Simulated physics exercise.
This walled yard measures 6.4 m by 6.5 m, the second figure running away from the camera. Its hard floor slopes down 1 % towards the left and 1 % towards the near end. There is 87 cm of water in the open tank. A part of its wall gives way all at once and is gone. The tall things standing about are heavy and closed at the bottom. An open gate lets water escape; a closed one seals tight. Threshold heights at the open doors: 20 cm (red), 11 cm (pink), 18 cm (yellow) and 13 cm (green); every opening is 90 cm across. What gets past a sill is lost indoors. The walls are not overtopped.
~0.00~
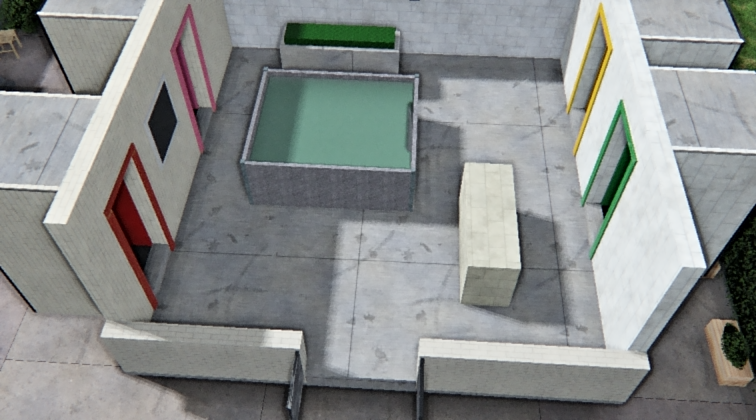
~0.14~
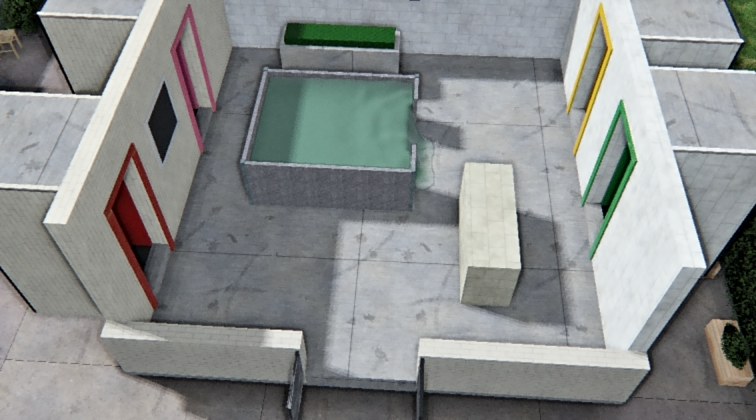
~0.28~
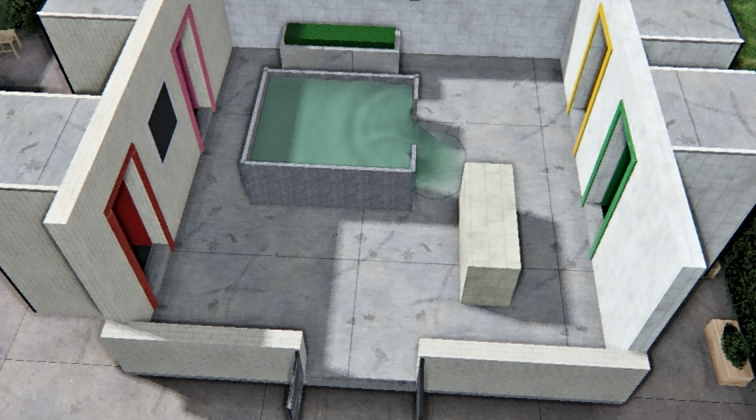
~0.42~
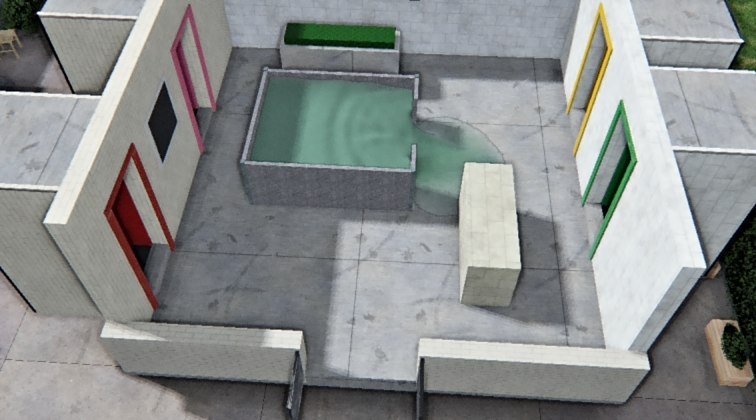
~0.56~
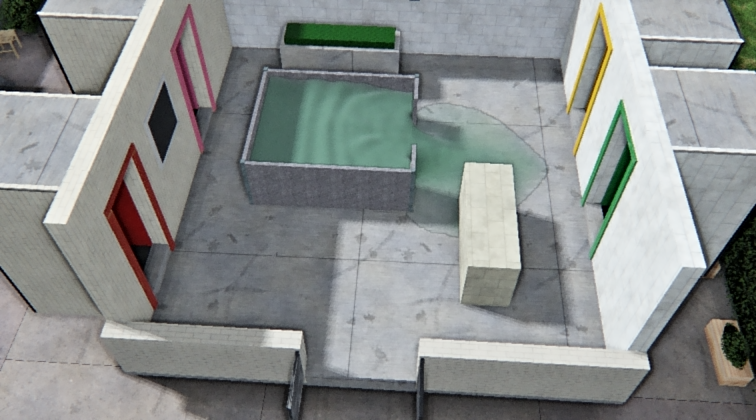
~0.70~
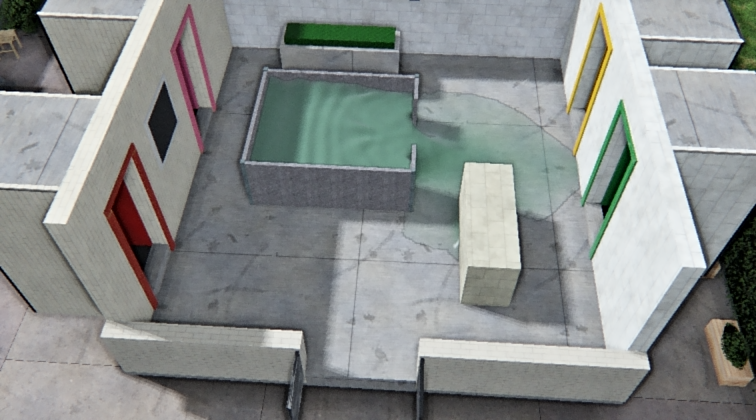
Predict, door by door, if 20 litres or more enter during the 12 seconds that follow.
Door by door: At the red door it does not reach the limit; at the pink door it stays under the limit; at the yellow door it exceeds the limit; at the green door it exceeds the limit.
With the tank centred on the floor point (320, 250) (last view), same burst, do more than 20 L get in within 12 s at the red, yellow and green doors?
Then: Red not over, yellow under, green under.
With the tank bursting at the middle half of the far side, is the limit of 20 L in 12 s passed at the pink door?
Against that limit: Pink above.
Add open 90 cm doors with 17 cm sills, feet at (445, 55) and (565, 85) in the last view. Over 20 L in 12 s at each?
In that order: Under, over.
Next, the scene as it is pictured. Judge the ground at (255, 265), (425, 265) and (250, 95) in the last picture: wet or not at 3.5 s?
In turn: Not reached, under water, still dry.
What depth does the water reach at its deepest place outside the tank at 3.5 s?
Up to some 33 cm.
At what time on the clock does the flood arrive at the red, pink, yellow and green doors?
Red 5.5 s, pink 5.5 s, yellow 0.8 s, green 0.9 s.
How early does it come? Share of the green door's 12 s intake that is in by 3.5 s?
Some 70 per cent by then.
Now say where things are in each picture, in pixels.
In the first frame, the open tank at (335, 121) is whole and still, 87 cm deep.
In the second frame, water pours out at (411, 150) and has run 0.6 m, to (422, 187); typically 8 cm deep outside, 87 cm at the open tank's back.
In the third frame, the front is at (454, 188), 0.9 m from the gap at (411, 150); 1.0 m2 of floor is under water; 87 cm left at the back of the open tank.
In the fourth frame, water pours out at (411, 150) and has run 1.5 m, to a hidden place; typically 9 cm deep outside, 87 cm at the open tank's back.
In the fifth frame, water pours out at (411, 150) and has run 2.2 m, to (544, 167); typically 7 cm deep outside, 86 cm at the open tank's back.
In the sixth frame, the front is at (578, 183), 2.8 m from the gap at (411, 150); 6.0 m2 of floor is under water; 81 cm left at the back of the open tank.
After 1.4 s water covers 30 % of the floor and is deepest (46 cm) near (577, 197); red door not reached, pink door not reached, yellow door 34 cm at the sill, 25 L in, green door 29 cm at the sill, 22 L in.
After 2.2 s water covers 40 % of the floor and is deepest (48 cm) near (577, 197); red door not reached, pink door not reached, yellow door 35 cm at the sill, 92 L in, green door 28 cm at the sill, 91 L in.
After 3.5 s water covers 50 % of the floor and is deepest (33 cm) near (547, 64); red door not reached, pink door not reached, yellow door 24 cm at the sill, 157 L in, green door 22 cm at the sill, 168 L in.
After 7.0 s water covers 95 % of the floor and is deepest (23 cm) near (242, 47); red door 11 cm at the sill, 0 L in, pink door 10 cm at the sill, 0 L in, yellow door 14 cm at the sill, 174 L in, green door 13 cm at the sill, 235 L in.
After 12.0 s water covers 100 % of the floor and is deepest (18 cm) near (143, 349); red door 18 cm at the sill, 0 L in, pink door 10 cm at the sill, 4 L in, yellow door 7 cm at the sill, 174 L in, green door 9 cm at the sill, 237 L in.
